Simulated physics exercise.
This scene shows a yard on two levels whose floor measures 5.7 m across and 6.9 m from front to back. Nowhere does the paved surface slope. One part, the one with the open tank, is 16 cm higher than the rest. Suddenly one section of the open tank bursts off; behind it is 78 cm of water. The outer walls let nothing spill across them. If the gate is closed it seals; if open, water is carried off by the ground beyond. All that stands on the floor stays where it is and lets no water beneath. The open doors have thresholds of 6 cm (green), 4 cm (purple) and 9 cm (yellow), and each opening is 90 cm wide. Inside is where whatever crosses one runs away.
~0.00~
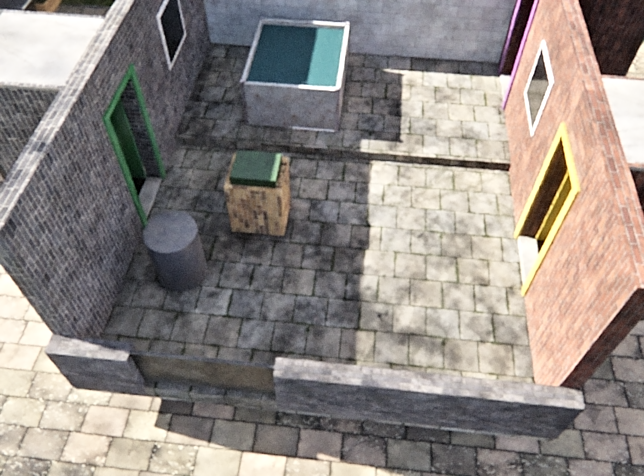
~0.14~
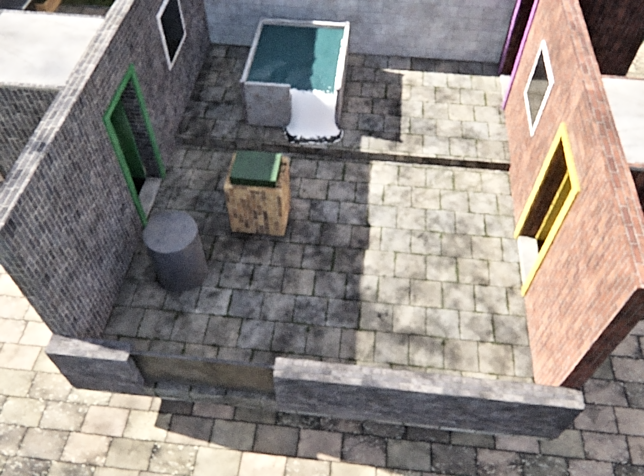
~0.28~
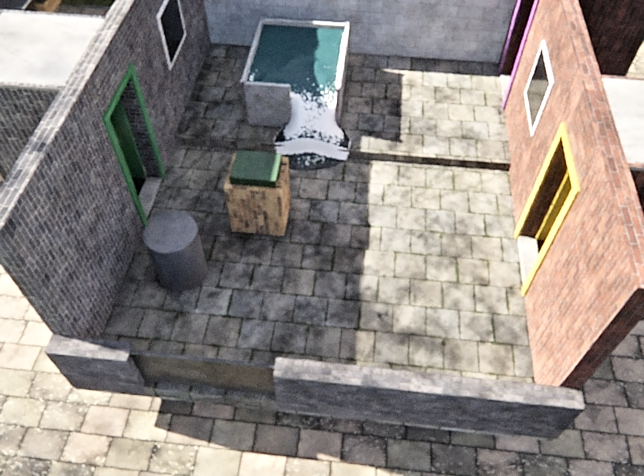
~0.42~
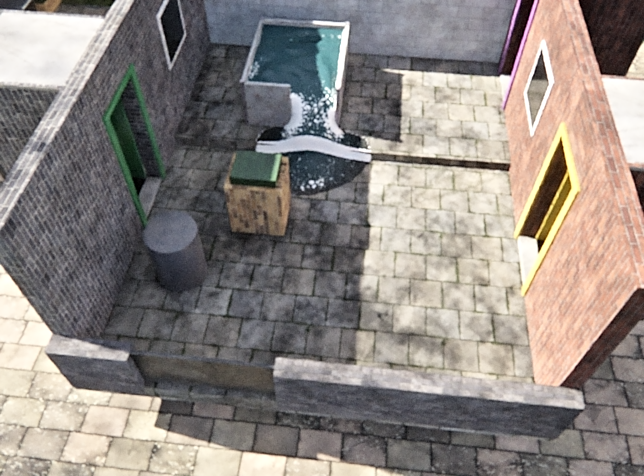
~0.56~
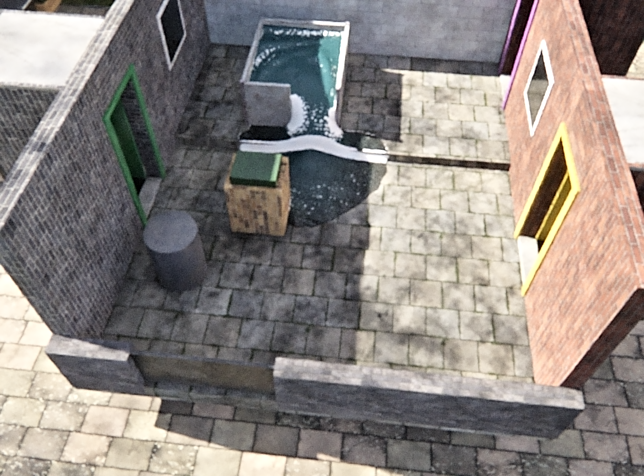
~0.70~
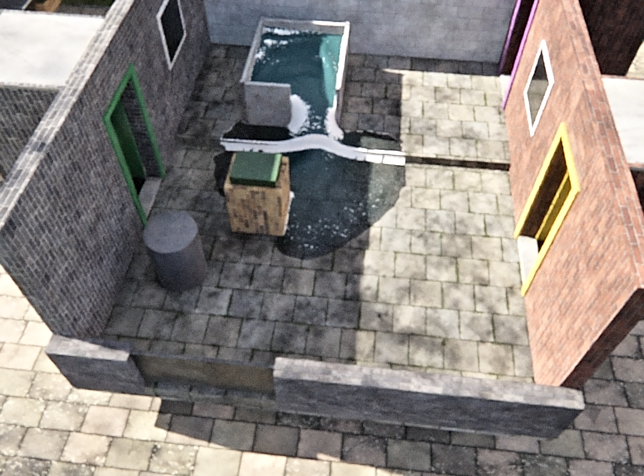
To begin with, an open tank of green water stands whole at the back of a walled yard. Its front right section gives way and white water pours out onto the paving. The water drops over the low step and spreads forward in a dark, widening pool beside the green-topped crate.
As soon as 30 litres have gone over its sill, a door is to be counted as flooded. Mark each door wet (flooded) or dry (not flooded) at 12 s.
Status of green door: Wet. Status of purple door: Dry. Status of yellow door: Dry.
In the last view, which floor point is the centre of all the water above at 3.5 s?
Balance point at about (325, 202).
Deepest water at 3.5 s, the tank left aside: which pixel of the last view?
You'll find it around (520, 408).
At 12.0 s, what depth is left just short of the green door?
I'd put it near 9.0 cm.
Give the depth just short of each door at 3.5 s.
Green 11 cm, purple 0 cm, yellow 6 cm.
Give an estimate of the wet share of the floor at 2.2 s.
About 50 per cent.
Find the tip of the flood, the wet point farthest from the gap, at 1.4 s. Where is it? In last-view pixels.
I'd put it near pixel (344, 390) of the last picture.
After 1.4 s water covers 35 % of the floor and is deepest (37 cm) near (281, 199); green door 7 cm at the sill, 0 L in, purple door not reached, yellow door not reached.
After 2.2 s water covers 50 % of the floor and is deepest (28 cm) near (281, 199); green door 11 cm at the sill, 28 L in, purple door not reached, yellow door 11 cm at the sill, 0 L in.
After 3.5 s water covers 55 % of the floor and is deepest (26 cm) near (520, 408); green door 11 cm at the sill, 65 L in, purple door not reached, yellow door 6 cm at the sill, 1 L in.
After 7.0 s water covers 65 % of the floor and is deepest (14 cm) near (418, 170); green door 7 cm at the sill, 88 L in, purple door not reached, yellow door 6 cm at the sill, 5 L in.
After 12.0 s water covers 65 % of the floor and is deepest (14 cm) near (520, 408); green door 9 cm at the sill, 105 L in, purple door not reached, yellow door 6 cm at the sill, 7 L in.
